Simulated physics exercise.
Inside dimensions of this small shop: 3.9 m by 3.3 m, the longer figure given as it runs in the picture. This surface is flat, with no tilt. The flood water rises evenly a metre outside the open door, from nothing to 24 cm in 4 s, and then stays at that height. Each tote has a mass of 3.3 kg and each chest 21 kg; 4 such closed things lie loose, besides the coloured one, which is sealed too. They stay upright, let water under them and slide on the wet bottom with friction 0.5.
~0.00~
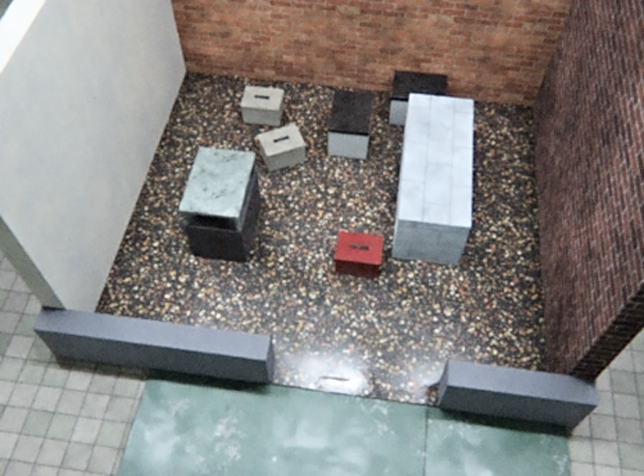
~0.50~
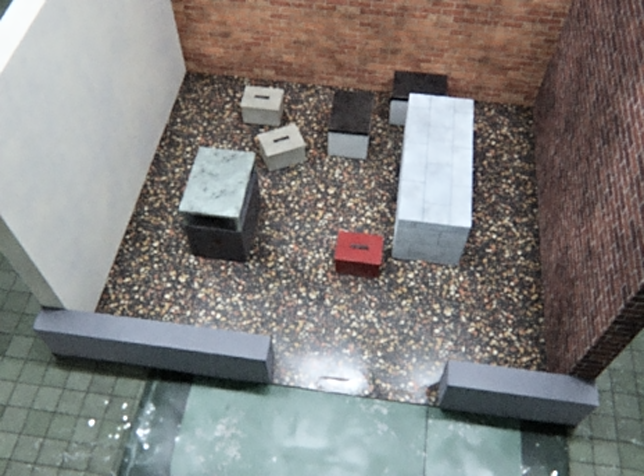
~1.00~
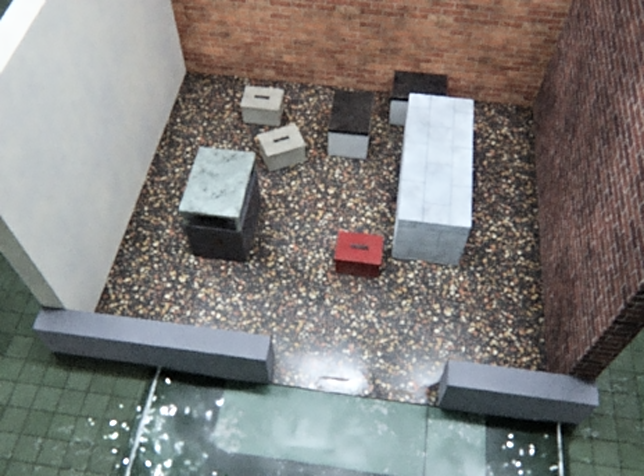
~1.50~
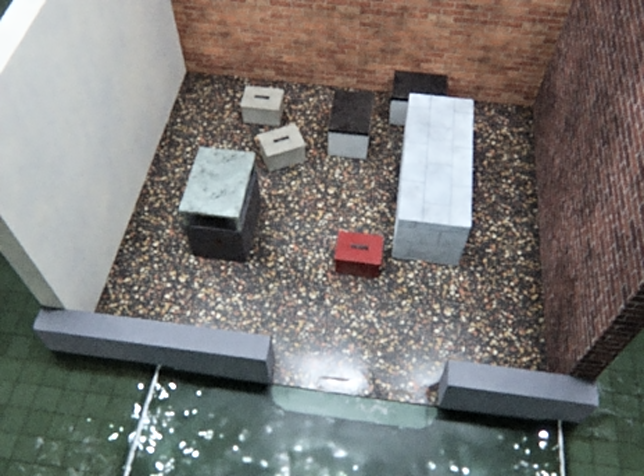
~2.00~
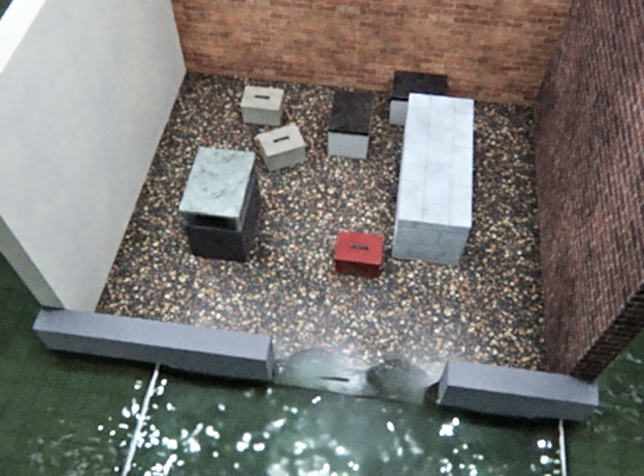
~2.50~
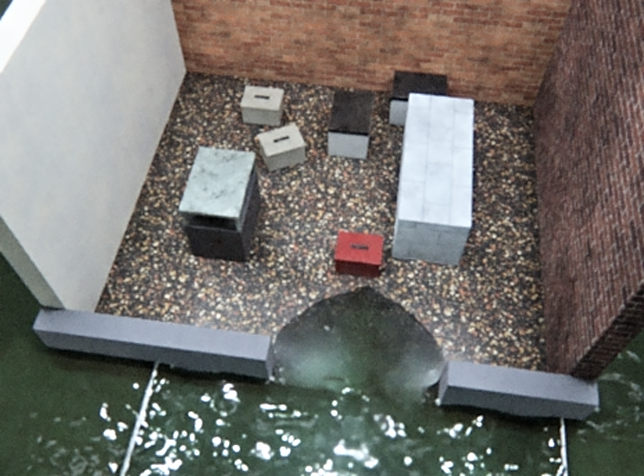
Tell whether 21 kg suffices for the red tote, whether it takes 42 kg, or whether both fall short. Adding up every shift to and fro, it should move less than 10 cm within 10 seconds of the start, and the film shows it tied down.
The lighter amount falls short, unlike the heavier.
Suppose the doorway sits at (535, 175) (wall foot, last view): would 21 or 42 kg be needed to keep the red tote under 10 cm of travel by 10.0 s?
Short version: The light mass is sufficient.
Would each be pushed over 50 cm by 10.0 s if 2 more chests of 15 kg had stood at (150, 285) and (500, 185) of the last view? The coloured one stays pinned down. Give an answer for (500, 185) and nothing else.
Result: Exceeds it.
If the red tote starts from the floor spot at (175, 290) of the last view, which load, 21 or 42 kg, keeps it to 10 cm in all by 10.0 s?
Well, any option works.
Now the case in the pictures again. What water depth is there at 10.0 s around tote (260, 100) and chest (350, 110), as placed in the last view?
10 and 13 cm.
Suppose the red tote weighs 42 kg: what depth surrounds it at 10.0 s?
Close to 18 cm deep.
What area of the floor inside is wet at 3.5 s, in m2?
My estimate is roughly 2.5 m2.
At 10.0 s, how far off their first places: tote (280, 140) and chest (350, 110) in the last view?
Respectively 30 and 140 cm.
After 3.5 s the red tote would be 0 cm from its start with 21 kg and 0 cm from its start with 42 kg; 7 cm of water round it then.
After 4.5 s the red tote would be 21 cm from its start with 21 kg and 0 cm from its start with 42 kg; 10 cm of water round it then.
After 7.0 s the red tote would be 103 cm from its start with 21 kg and 0 cm from its start with 42 kg; 13 cm of water round it then.
After 10.0 s the red tote would be 139 cm from its start with 21 kg and 0 cm from its start with 42 kg; 18 cm of water round it then.
